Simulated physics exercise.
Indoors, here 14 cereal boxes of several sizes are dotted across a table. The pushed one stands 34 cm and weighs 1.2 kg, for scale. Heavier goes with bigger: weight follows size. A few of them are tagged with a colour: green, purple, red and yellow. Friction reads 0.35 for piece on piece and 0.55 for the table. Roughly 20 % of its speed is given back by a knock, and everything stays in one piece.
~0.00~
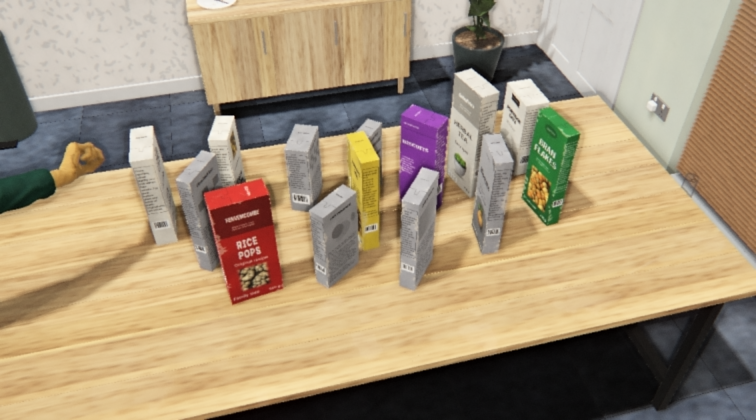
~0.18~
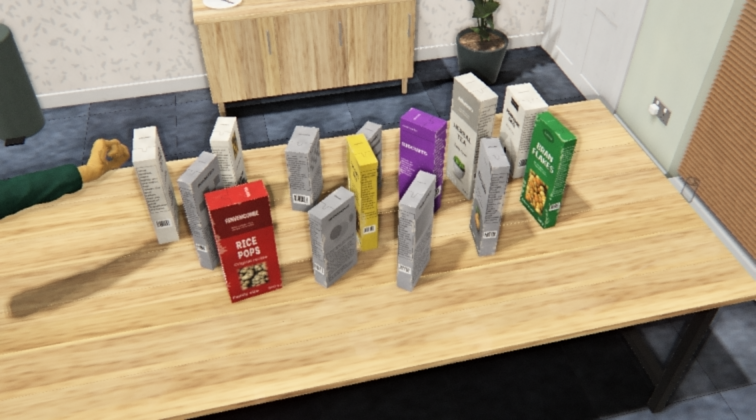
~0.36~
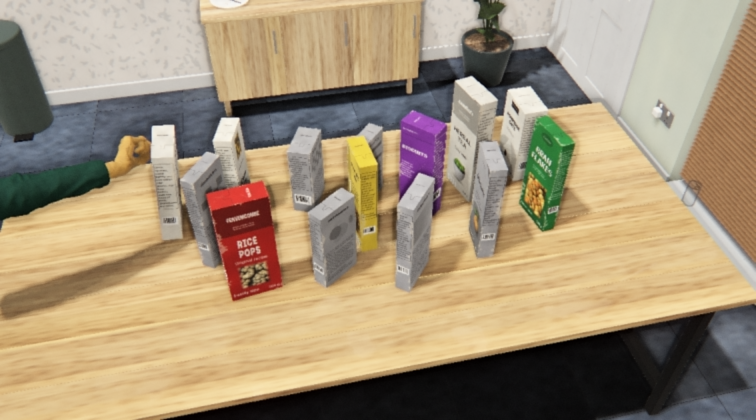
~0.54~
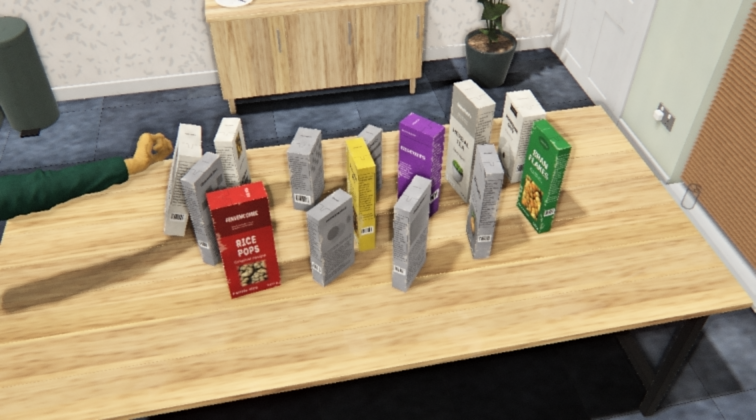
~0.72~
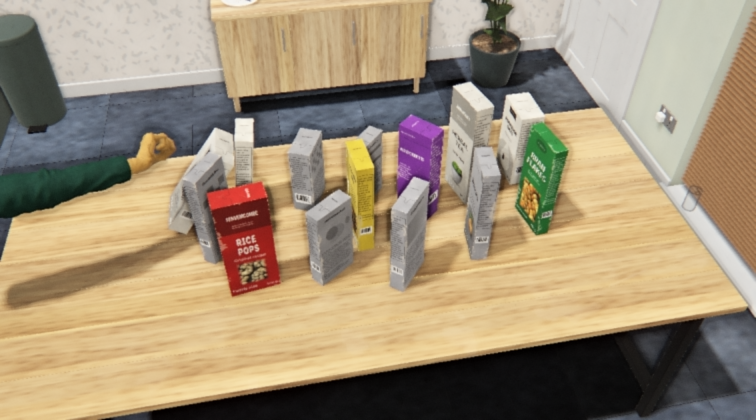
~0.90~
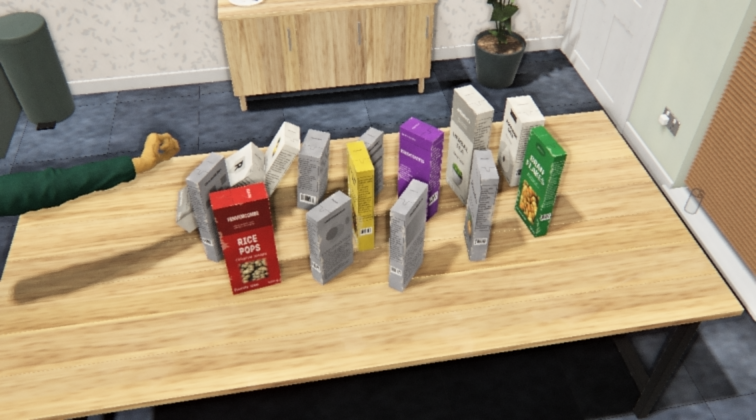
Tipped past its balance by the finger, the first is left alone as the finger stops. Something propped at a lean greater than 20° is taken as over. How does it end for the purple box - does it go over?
The purple box ends up down.
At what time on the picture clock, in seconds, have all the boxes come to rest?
That happens at roughly 2.5 seconds.
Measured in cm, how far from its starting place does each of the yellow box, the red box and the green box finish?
Distances in cm - yellow: 0; red: 0; green: 30.
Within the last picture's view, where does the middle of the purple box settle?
At roughly (485, 182).
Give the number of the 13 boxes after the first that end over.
Exactly 7 of them.
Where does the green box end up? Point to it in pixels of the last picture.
In the final image its middle is around (597, 218).
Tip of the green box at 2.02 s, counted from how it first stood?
Tilt: Approx. 10°.
After 1.28 s, 2 of the 13 other boxes over; purple box 13° from how it stood.
After 2.02 s, 6 of the 13 other boxes over; purple box 65° from how it stood; green box 9° from how it stood.
In the end (2.9 s), 7 of the 13 other boxes over; purple box 71° from how it stood; green box lying flat; yellow box unmoved. Six left standing. From the last view, middles, purple box near (485, 182), green box near (597, 218).
